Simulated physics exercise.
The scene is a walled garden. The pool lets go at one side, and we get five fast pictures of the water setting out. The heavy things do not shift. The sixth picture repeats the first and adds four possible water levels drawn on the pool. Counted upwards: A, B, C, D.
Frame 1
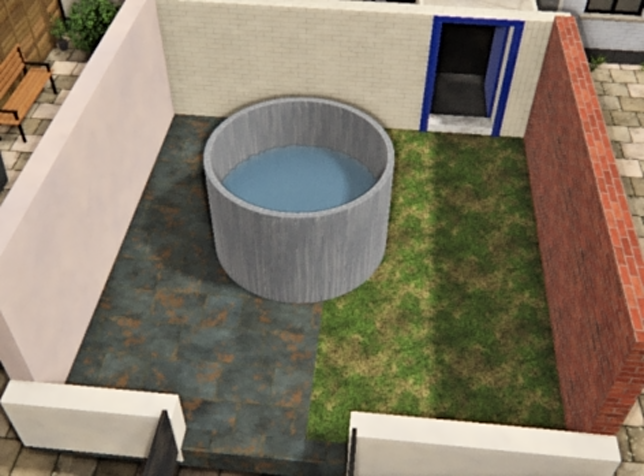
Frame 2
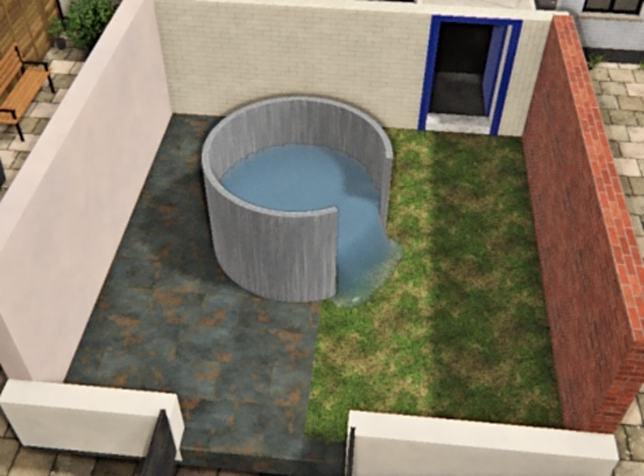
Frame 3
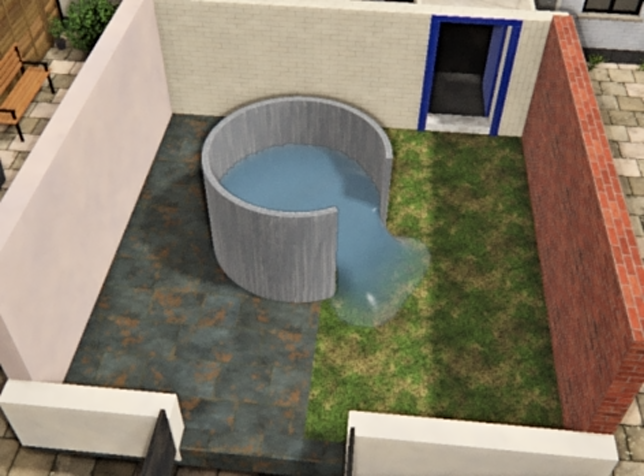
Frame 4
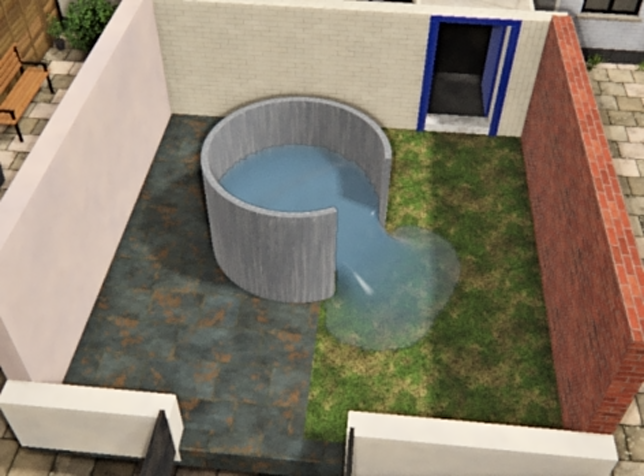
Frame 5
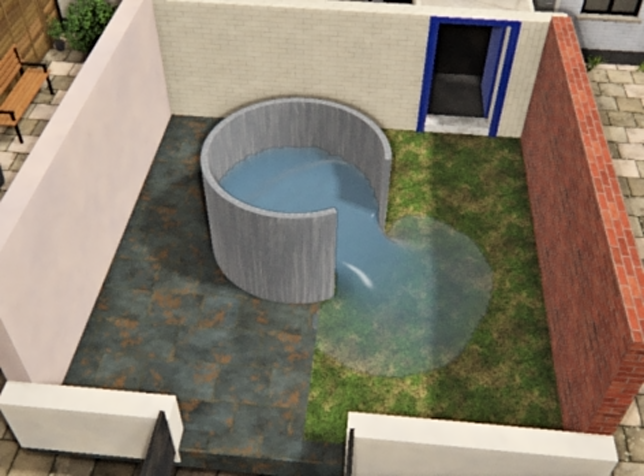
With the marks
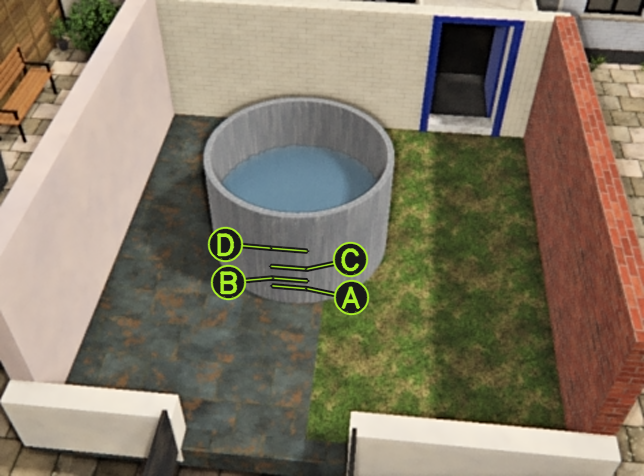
In a walled garden, a round grey pool opens on one side and water spreads across the grass.
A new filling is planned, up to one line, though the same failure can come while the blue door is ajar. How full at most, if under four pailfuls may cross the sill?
I would pick line D.
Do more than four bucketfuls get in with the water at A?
No.
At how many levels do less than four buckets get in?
All of them.
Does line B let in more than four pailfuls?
No, that is safe.
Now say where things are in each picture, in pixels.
In the first frame, water in the pool at rest, its middle at (300, 196); foot of the blue doorway at (459, 133); open gate at (264, 400).
In the second frame, 1 % of the ground under water, visible out to (390, 241).
In the third frame, 4 % of the ground under water, visible out to (419, 247).
In the fourth frame, 8 % of the ground under water, visible out to (406, 339).
In the fifth frame, 13 % of the ground under water, visible out to (435, 361).
In lime, A at (289, 287); B at (289, 279); C at (289, 267); D at (288, 249); from the bottom up A, B, C, D.
With A, nothing gets over.
With B, nothing gets over.
With C, nothing gets over.
With D, a splash gets over, under a bucket.
